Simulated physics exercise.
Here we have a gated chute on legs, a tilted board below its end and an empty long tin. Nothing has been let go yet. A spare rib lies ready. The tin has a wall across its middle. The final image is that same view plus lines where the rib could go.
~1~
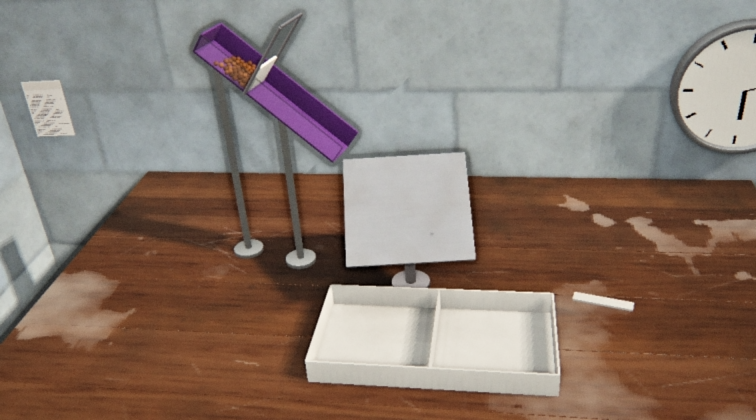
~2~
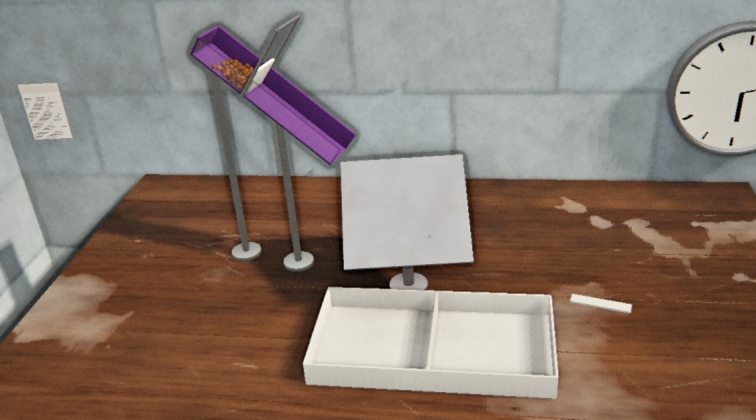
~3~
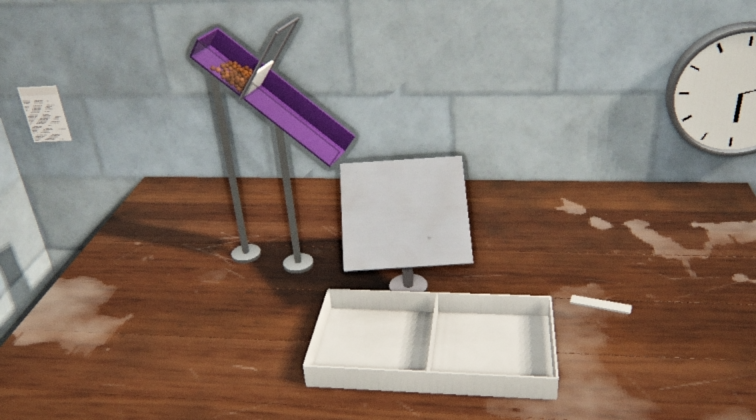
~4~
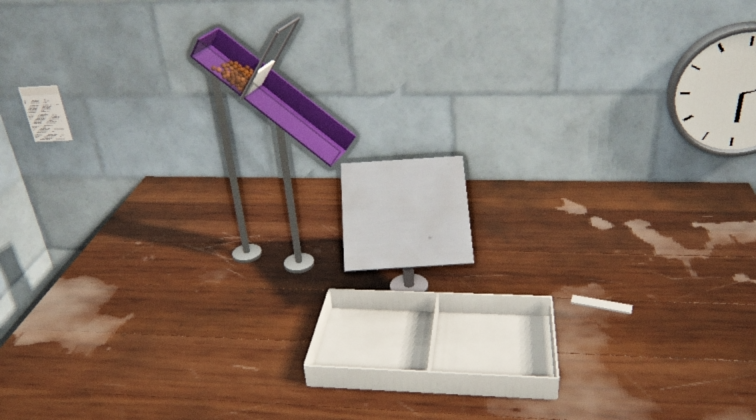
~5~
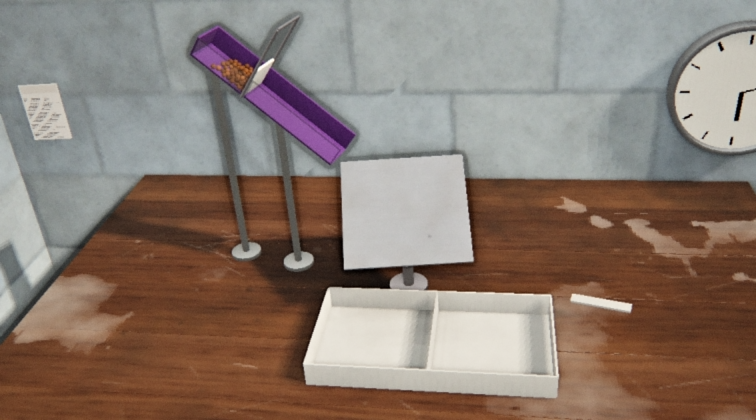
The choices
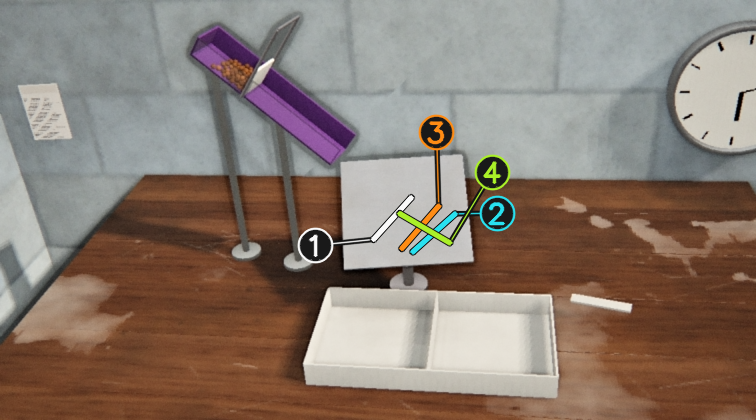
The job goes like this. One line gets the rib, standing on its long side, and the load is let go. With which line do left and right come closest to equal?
The best line is 4.
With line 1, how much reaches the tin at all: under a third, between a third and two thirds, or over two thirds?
Line 1 gives over two thirds.
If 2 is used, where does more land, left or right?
Left.
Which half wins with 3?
More lands on the left.
On the marked copy, line 1 from (411, 197) to (373, 239); line 2 from (455, 213) to (412, 251); line 3 from (438, 205) to (401, 248); line 4 from (399, 213) to (449, 242).
For line 1, of what is caught, nearly all in the left half, a small part in the right.
For line 2, of what is caught, all in the left half, none in the right.
For line 3, of what is caught, nearly all in the left half, a stray few in the right.
For line 4, of what is caught, about half in the left half, about half in the right.
